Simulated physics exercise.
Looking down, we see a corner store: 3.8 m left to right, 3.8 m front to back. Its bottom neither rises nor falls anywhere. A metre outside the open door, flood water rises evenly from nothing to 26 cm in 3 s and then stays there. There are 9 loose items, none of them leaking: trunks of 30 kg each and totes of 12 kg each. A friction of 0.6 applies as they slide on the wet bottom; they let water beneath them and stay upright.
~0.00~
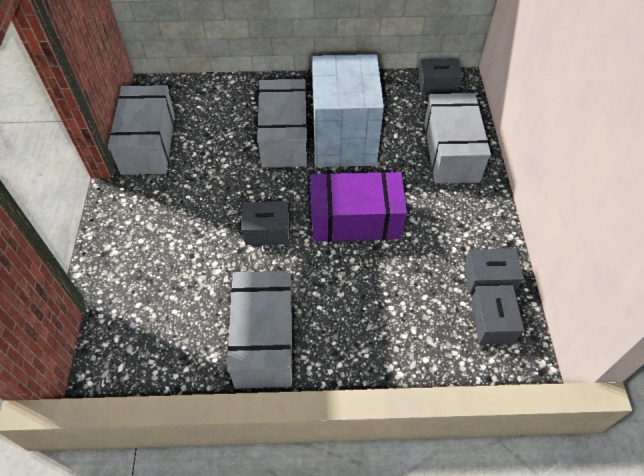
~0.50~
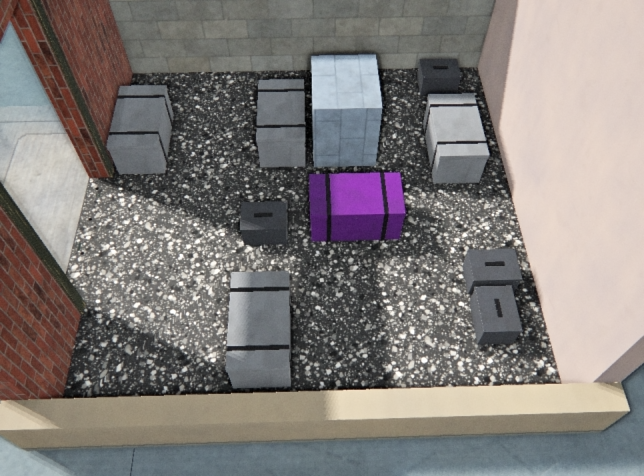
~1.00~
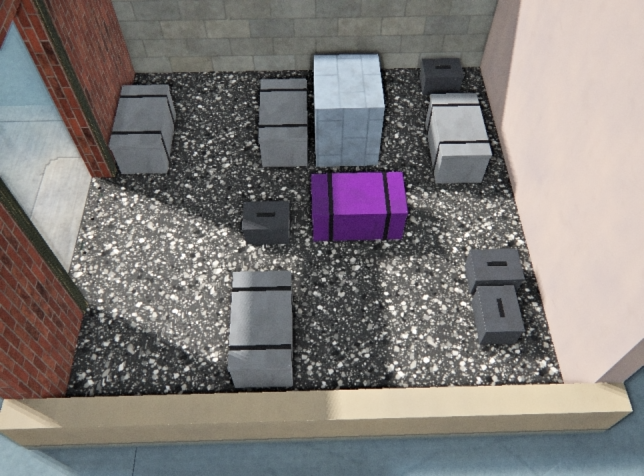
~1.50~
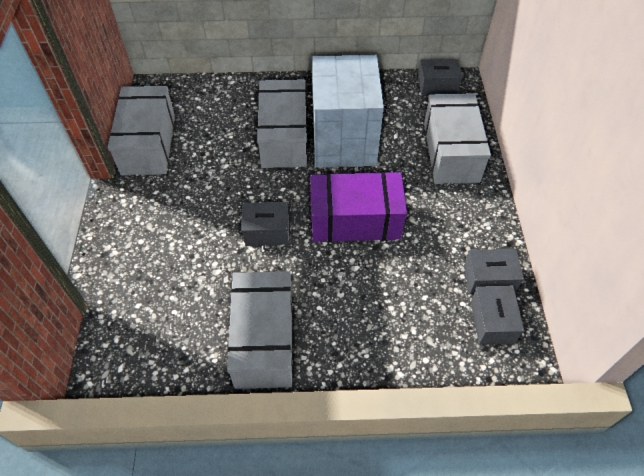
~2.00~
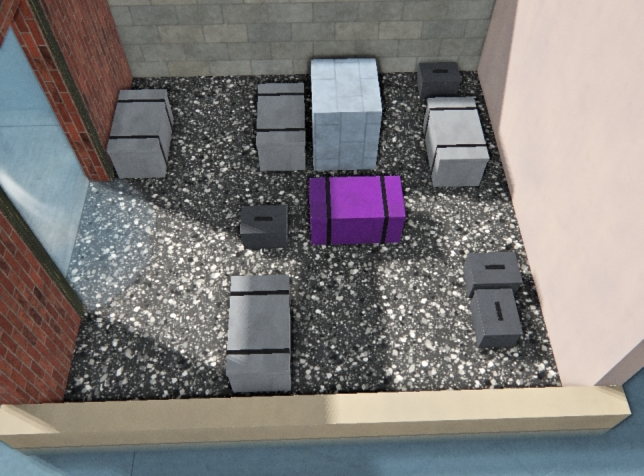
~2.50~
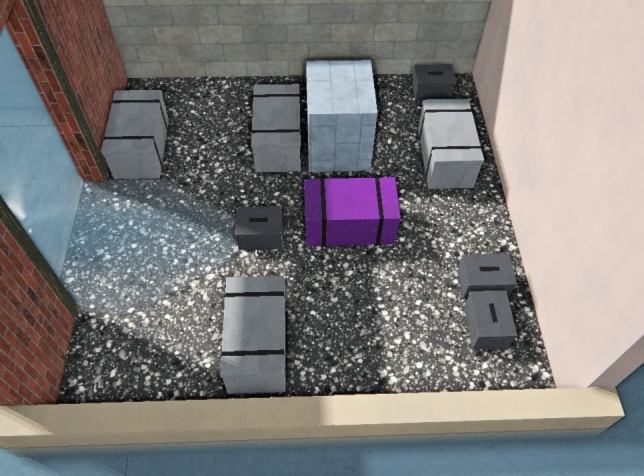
In a walled corner space with a gravelly floor, water spread over the pavement outside, then crept in through the opening on the left, while the purple trunk and the grey boxes stayed put.
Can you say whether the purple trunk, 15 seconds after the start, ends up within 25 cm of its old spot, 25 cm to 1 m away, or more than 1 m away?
It ends up more than 1 m away.
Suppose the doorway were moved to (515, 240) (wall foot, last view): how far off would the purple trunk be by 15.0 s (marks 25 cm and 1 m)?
Observation: Purple trunk large displacement.
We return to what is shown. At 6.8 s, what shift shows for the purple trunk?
It has shifted about 100 cm.
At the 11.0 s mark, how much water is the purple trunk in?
Roughly 22 cm deep.
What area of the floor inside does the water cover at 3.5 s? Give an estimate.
About 4.5 m2.
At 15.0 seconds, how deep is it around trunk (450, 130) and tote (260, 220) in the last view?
Depths: Near 21 cm, then near 26 cm.
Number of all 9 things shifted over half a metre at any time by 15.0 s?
I count 9 of them.
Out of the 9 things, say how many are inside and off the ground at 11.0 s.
By my count, 9.
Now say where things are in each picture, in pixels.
The first frame shows the purple trunk at (358, 193), on the bottom; 0.0 m2 under water; 0 of 9 have shifted.
The second frame shows the purple trunk at (356, 193) rests on the ground; 0.0 m2 under water; 0 of 9 have shifted.
The third frame shows the purple trunk at (358, 193) rests on the ground; 0.0 m2 under water; 0 of 9 have shifted.
The fourth frame shows the purple trunk at (358, 194) rests on the ground; 0.0 m2 under water; 0 of 9 have shifted.
The fifth frame shows the purple trunk at (356, 197), on the bottom; 0.5 m2 under water; 0 of 9 have shifted.
The sixth frame shows the purple trunk at (351, 198), on the bottom; water covers 1.4 m2; 0 of 9 have shifted.
After 3.5 s the purple trunk is near (351, 198), 0.0 m from its start, aground; 0 afloat.
After 6.8 s the purple trunk is near (458, 233), 0.9 m from its start, afloat; 5 afloat.
After 11.0 s the purple trunk is near (489, 134), 1.4 m from its start, afloat; 9 afloat.
After 15.0 s the purple trunk is near (427, 55), 1.9 m from its start, afloat; 9 afloat.
